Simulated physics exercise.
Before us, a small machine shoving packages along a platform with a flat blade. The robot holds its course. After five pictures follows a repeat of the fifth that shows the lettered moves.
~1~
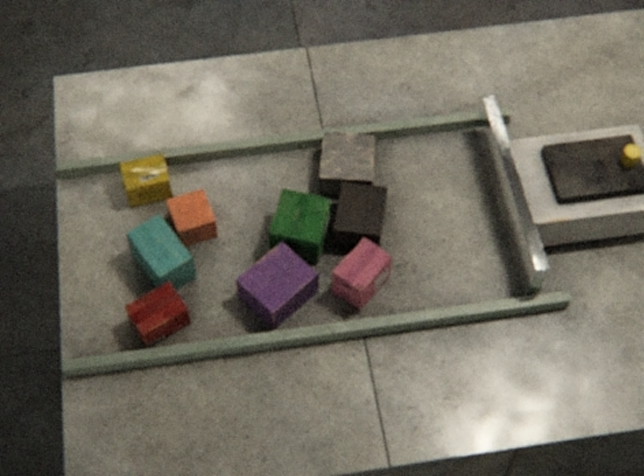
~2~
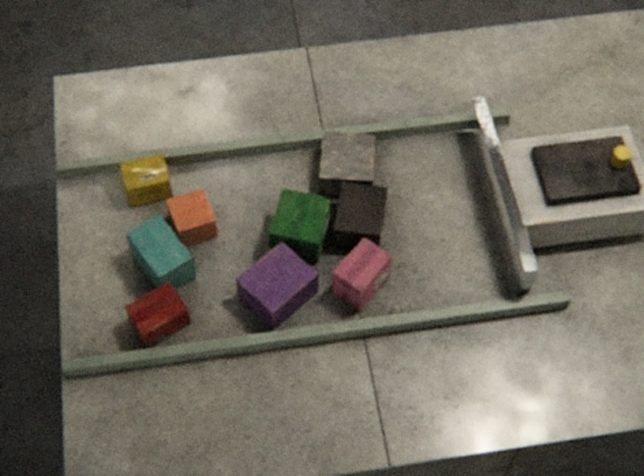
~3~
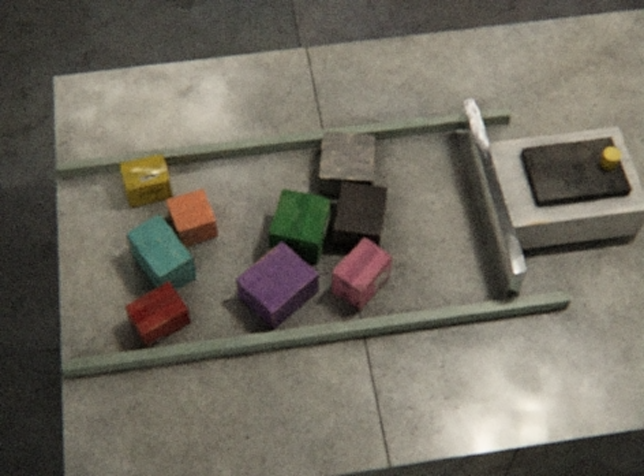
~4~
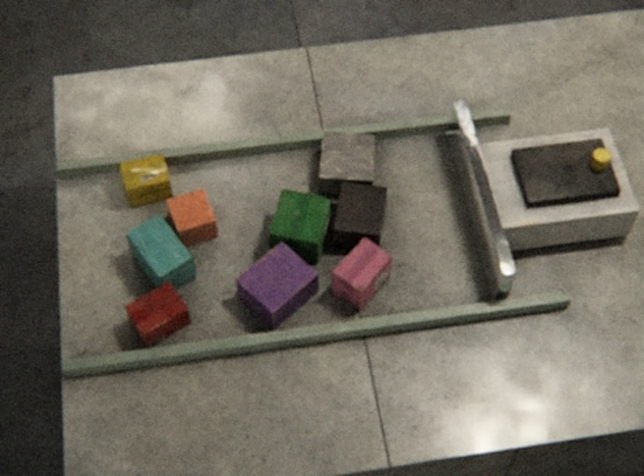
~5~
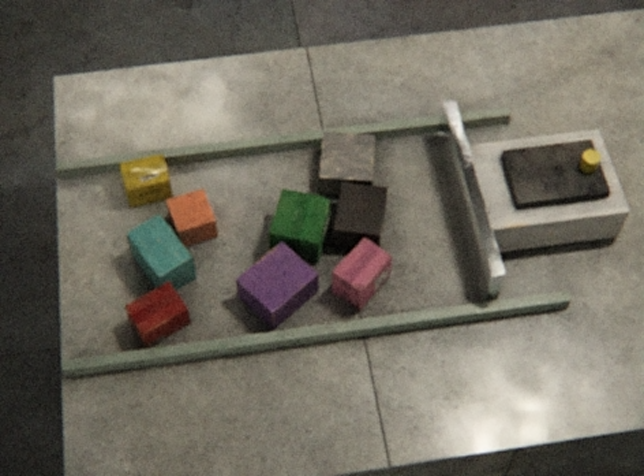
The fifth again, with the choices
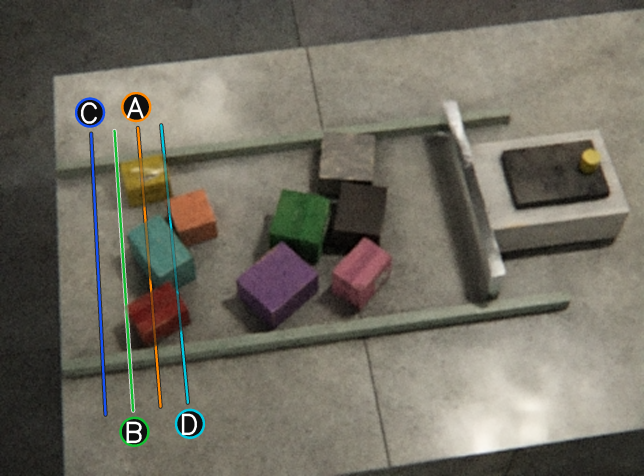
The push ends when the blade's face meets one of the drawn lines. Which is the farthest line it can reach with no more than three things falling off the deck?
A.
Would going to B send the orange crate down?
Yes.
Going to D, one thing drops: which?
It is the turquoise crate.
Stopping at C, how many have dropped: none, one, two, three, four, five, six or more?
In all, six or more.
On the marked copy, A at (148, 256); B at (123, 259); C at (98, 263); D at (174, 253).
Taking A. A third of the way, robot (434, 188); pink parcel (332, 284); grey crate (312, 171).
Two thirds of the way, robot (317, 203); turquoise crate (101, 264); orange crate (117, 222).
When it is over, robot (227, 215); turquoise crate over the edge; orange crate over the edge; three fallen.
As for the rest, B drops five; C drops six; D is within the limit but short.
